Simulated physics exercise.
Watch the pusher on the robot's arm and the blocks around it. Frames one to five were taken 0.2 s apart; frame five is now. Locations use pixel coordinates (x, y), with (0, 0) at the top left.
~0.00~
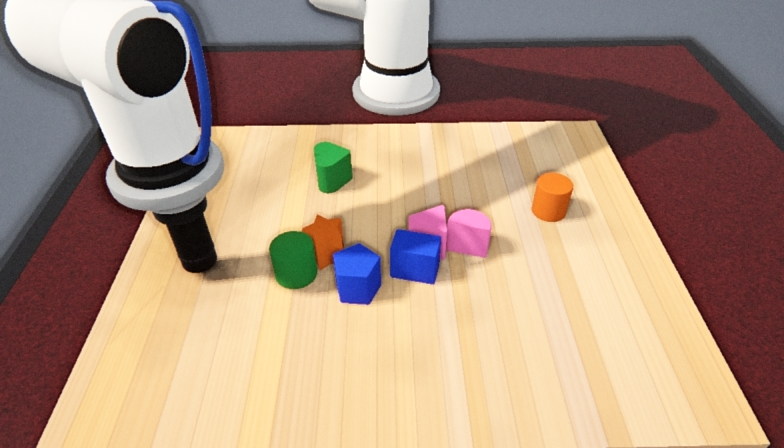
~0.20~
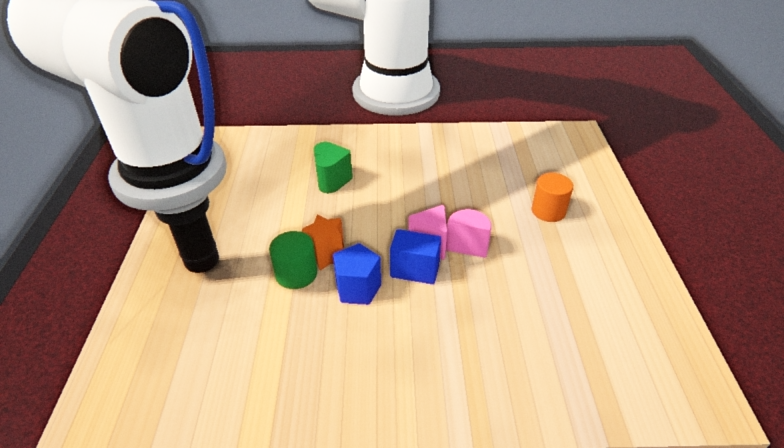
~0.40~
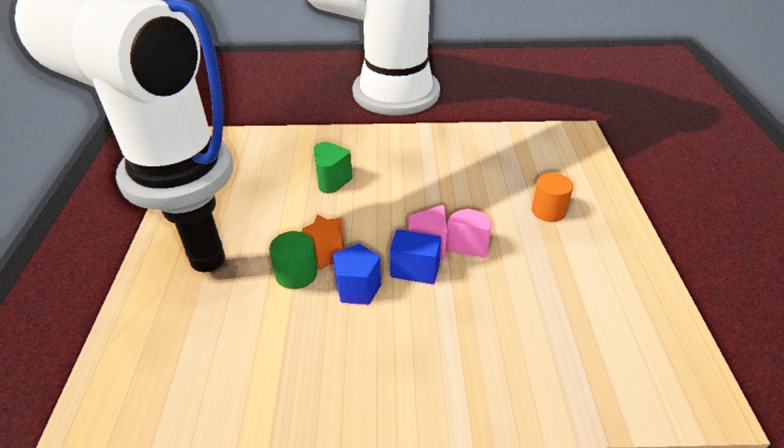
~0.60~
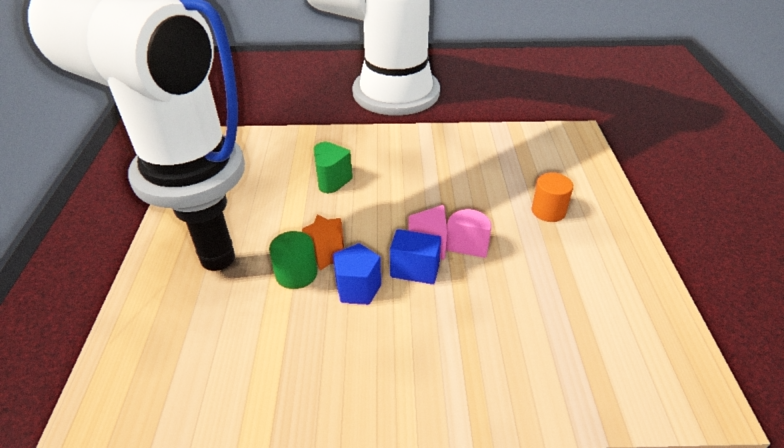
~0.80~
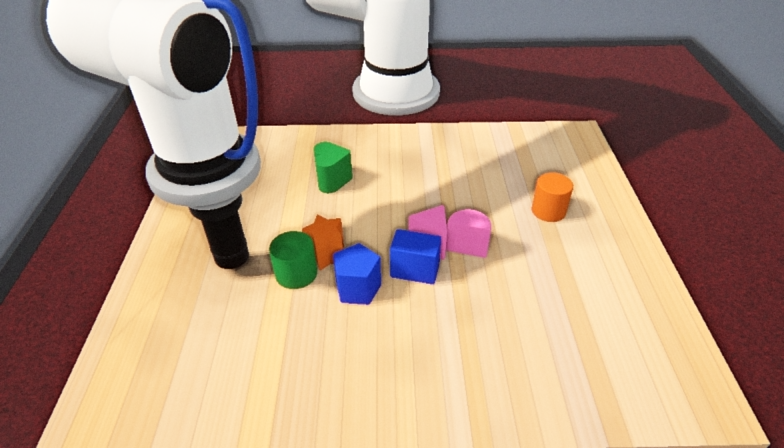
On a wooden board, a white robot arm slides its black pusher slowly right near colourful blocks, which all stay still.
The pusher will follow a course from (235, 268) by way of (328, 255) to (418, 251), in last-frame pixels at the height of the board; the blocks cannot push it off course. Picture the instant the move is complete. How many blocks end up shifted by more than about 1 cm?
The push will move three blocks or more.
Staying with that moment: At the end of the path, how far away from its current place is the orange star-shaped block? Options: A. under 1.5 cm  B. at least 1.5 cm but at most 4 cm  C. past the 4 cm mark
The one that fits is C, past the 4 cm mark.
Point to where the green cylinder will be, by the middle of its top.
It will likely be found at (326, 255).
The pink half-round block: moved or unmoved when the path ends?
If the pusher follows that path, the pink half-round block ends up shifted.
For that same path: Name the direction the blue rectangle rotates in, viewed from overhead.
From above, it looks like the blue rectangle goes clockwise.
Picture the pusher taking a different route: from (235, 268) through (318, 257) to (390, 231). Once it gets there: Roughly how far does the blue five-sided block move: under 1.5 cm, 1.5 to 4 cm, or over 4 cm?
The answer is 1.5 to 4 cm.
The first path, step by step. One third of the way, pusher (297, 249); green cylinder (316, 251); orange star-shaped block (331, 226), turned 30° anticlockwise.
Two thirds of the way, pusher (357, 243); green cylinder (326, 255); orange star-shaped block (387, 221), turned 40° anticlockwise.
At the end, pusher (418, 241); green cylinder (326, 255); orange star-shaped block (450, 219), turned 40° anticlockwise; blue rectangle (458, 251), turned 65° clockwise; pink three-sided block (462, 202), turned 15° clockwise; pink half-round block (496, 216).
